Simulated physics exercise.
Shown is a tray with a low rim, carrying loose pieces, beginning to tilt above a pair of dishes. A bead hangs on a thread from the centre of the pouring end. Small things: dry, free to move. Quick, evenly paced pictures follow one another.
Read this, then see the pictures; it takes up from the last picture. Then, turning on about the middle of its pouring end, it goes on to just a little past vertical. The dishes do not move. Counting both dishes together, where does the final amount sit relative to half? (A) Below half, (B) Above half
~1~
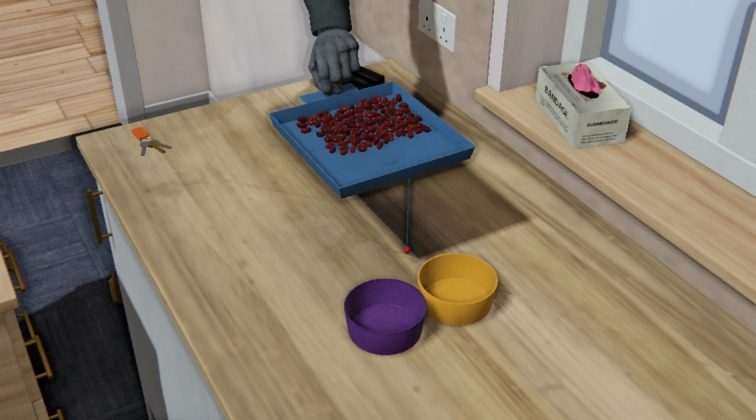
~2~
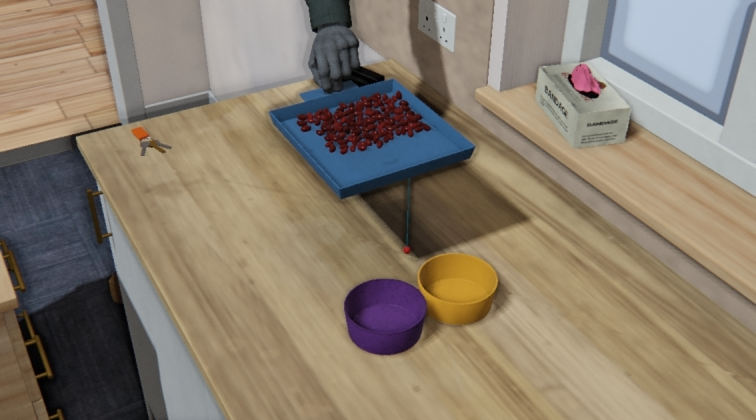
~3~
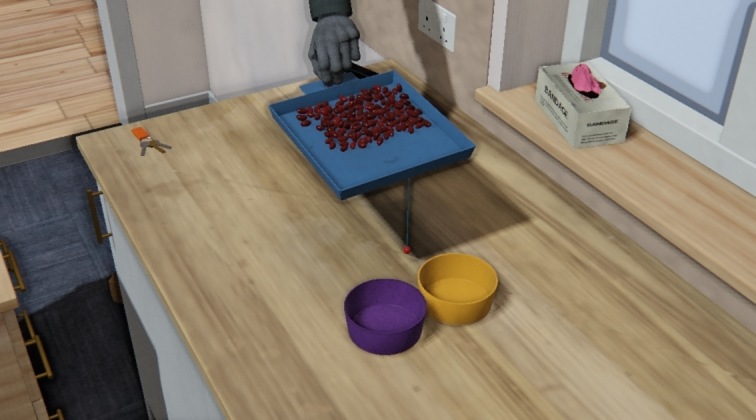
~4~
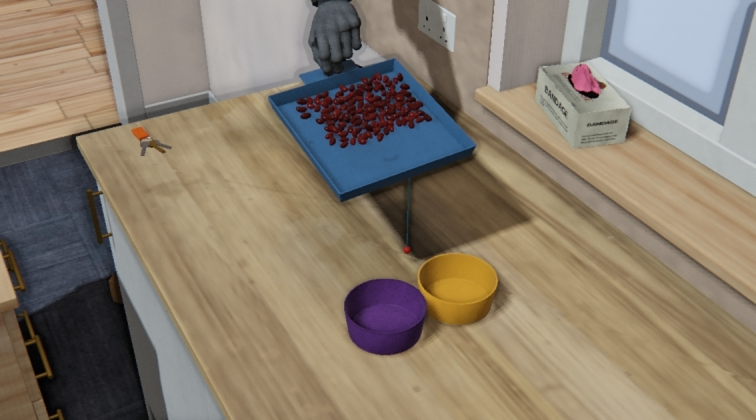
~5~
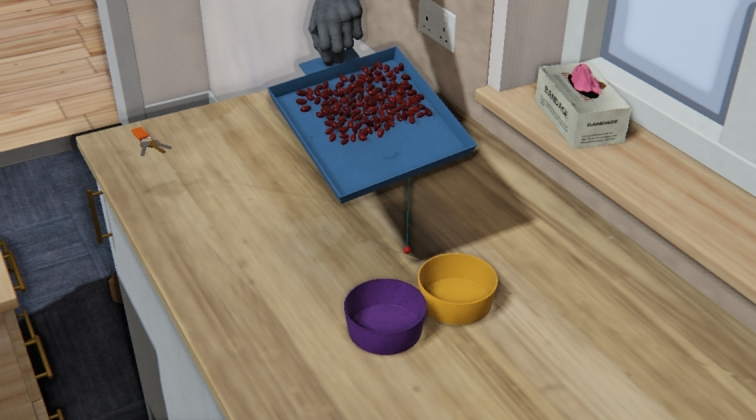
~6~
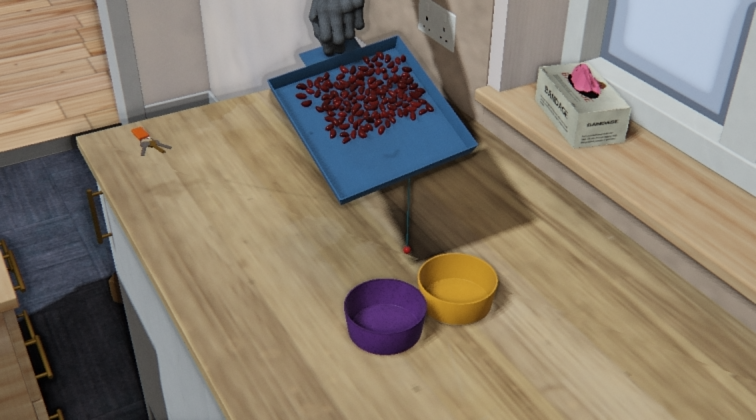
Above half (B).
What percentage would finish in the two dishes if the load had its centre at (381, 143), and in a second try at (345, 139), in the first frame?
Roughly 70 per cent, then roughly 70 per cent.
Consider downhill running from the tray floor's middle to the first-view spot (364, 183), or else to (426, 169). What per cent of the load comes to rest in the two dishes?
20 per cent, then 50 per cent.
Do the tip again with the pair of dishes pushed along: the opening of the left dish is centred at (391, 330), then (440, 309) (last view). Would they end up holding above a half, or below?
Well, a minority share the first time and a minority share the next.
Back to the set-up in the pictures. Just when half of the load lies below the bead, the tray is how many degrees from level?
A tilt of roughly 105°.
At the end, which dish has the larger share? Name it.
Once things settle, the left of the two ends up fuller.
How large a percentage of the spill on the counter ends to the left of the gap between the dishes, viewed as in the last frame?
I'd put it at close to 100 per cent.
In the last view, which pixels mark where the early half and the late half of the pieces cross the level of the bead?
First roughly (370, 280), then roughly (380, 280).
Just after the last frame, tray tipped steeply; the larger part on the tray; just a few in the left dish; just a few outside both; about a tenth in the air.
A moment on, tray tipped past a quarter turn; about a tenth on the tray; roughly a third in the left dish; about a tenth in the right dish; about a tenth outside both; roughly a quarter in the air.
Further on, tray tipped past a quarter turn; roughly two thirds in the left dish; about a tenth in the right dish; roughly a quarter outside both.
When it is over, tray tipped past a quarter turn; roughly two thirds in the left dish; about a tenth in the right dish; roughly a quarter outside both.
